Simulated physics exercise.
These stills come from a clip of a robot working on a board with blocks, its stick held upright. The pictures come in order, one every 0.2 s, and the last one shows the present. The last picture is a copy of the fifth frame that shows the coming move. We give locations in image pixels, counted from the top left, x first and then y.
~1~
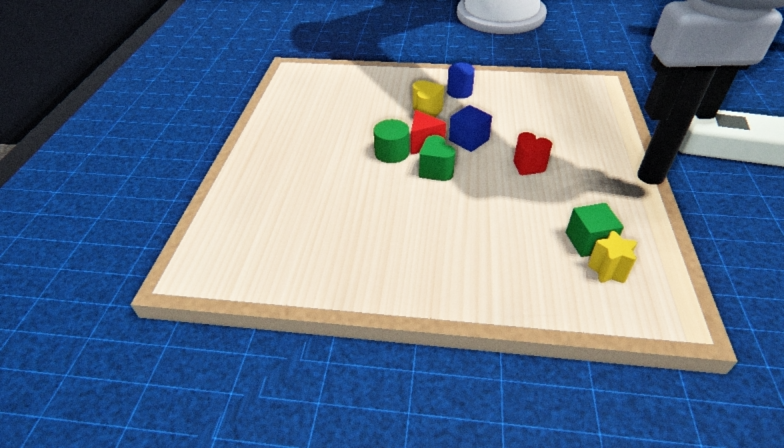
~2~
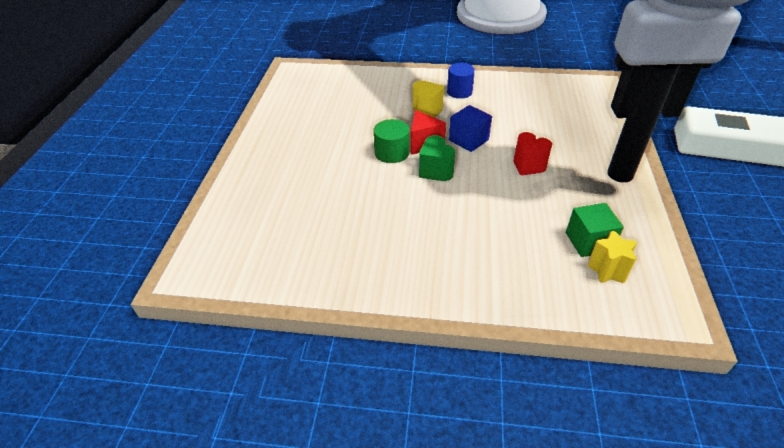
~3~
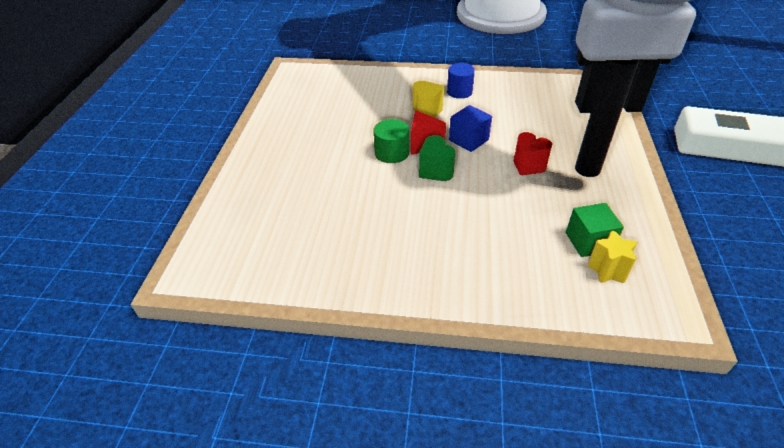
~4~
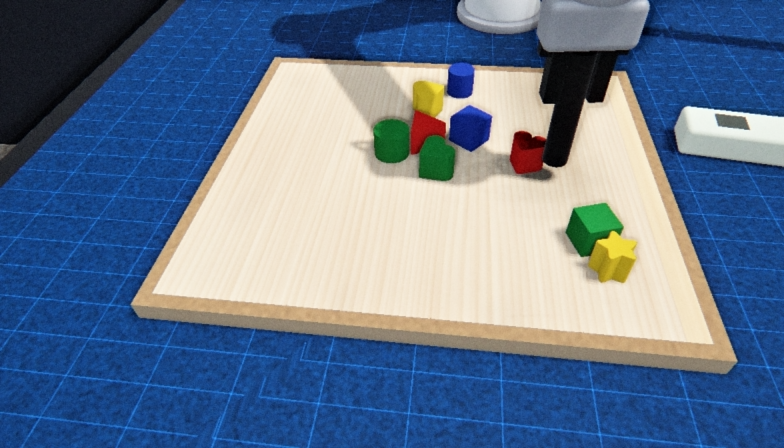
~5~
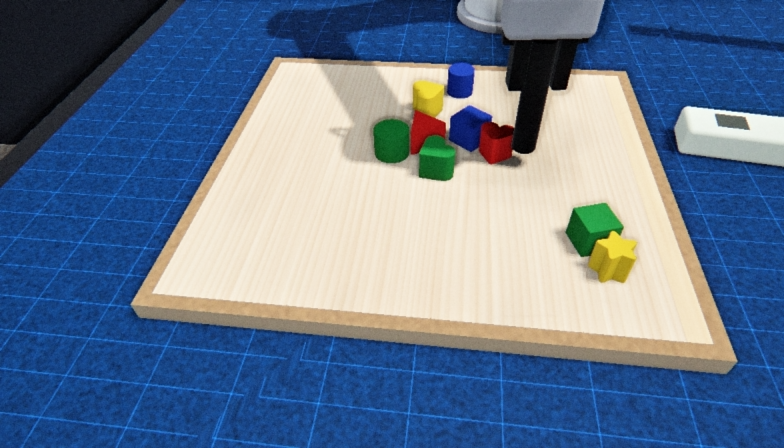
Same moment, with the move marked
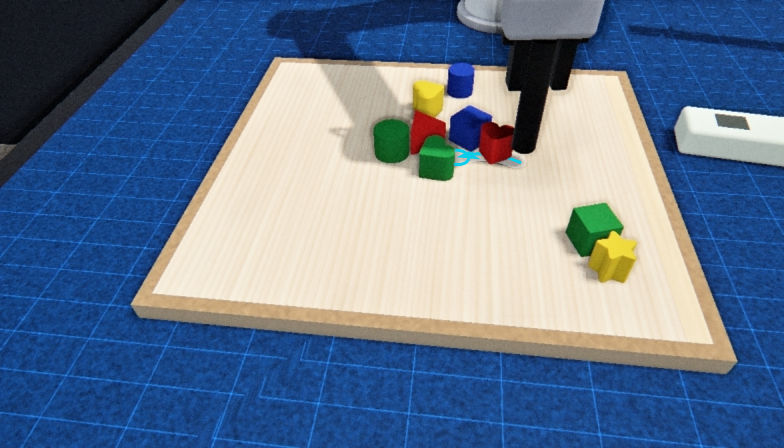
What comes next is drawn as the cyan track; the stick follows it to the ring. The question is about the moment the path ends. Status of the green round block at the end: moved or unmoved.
At the end of the path, it will still be in place.
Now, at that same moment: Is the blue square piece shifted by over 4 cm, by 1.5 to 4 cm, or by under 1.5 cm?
The answer will be the middling band, 1.5 to 4 cm.
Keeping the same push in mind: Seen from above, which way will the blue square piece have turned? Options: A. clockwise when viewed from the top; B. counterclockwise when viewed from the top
That would be A.
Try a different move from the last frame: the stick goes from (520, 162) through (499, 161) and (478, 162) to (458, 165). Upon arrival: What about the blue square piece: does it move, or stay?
It will be nudged away from its spot.
Path on the board, from (520, 162) over (500, 156) and (478, 154) to (457, 157).
What follows on the original path. Halfway along, stick at (489, 139); blue square piece at (458, 112), turned 30° clockwise; red heart-shaped block at (464, 128), turned 40° anticlockwise.
At the end, stick at (458, 142); green round block in place; green heart-shaped block at (432, 150), turned 25° anticlockwise; blue square piece at (457, 111), turned 35° clockwise; red heart-shaped block at (434, 132), turned 45° anticlockwise.
